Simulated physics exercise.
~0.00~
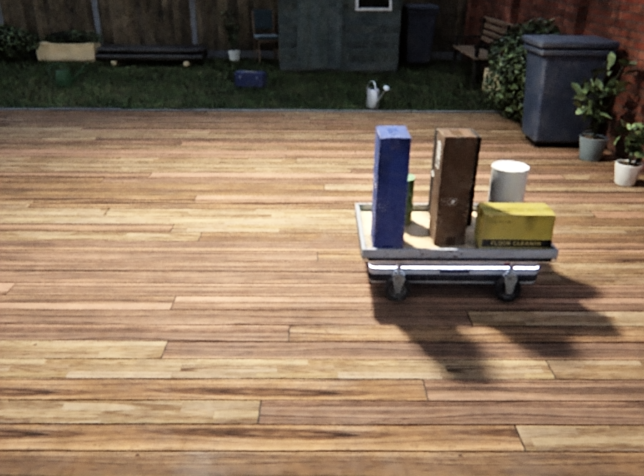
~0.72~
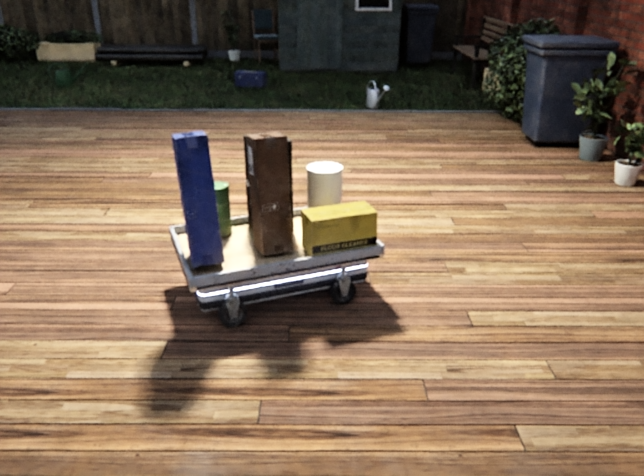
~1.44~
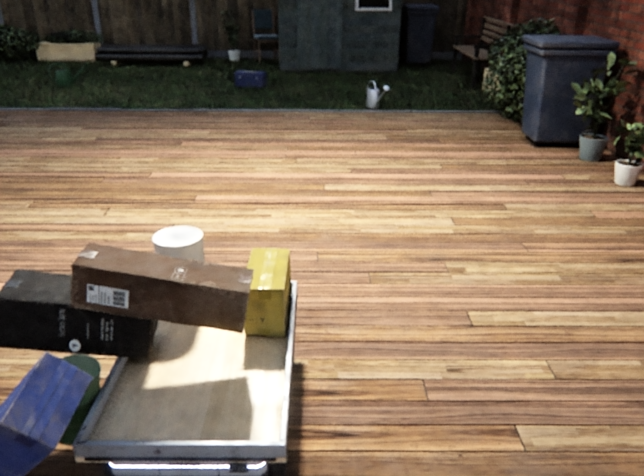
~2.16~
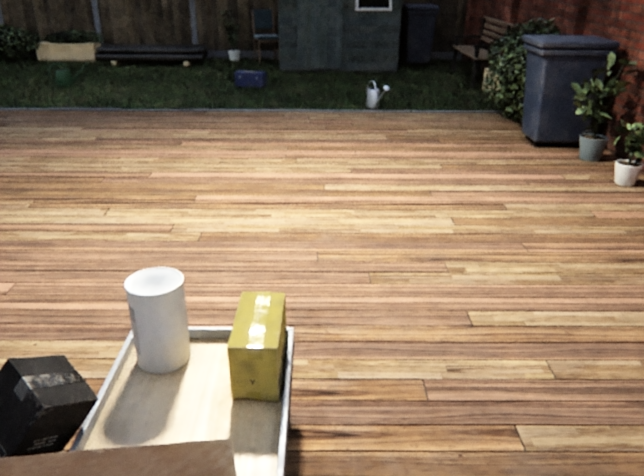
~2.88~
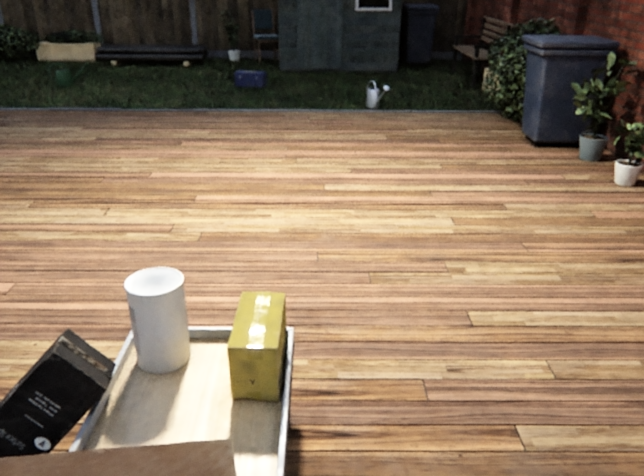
A flat, low-lipped cart stands toward the right of a sunlit plank deck, seen from slightly above, with grass, a fence and a grey bin behind. It carries a tall blue box at the left, a tall brown box in the middle, and a white pail and low yellow box at the right, with a green canister behind. The cart rolls left and turns toward the viewer as the blue box leans. The blue box, green canister and a black box tumble off the left side, and the brown box topples. Finally, the pail and yellow box remain upright aboard.
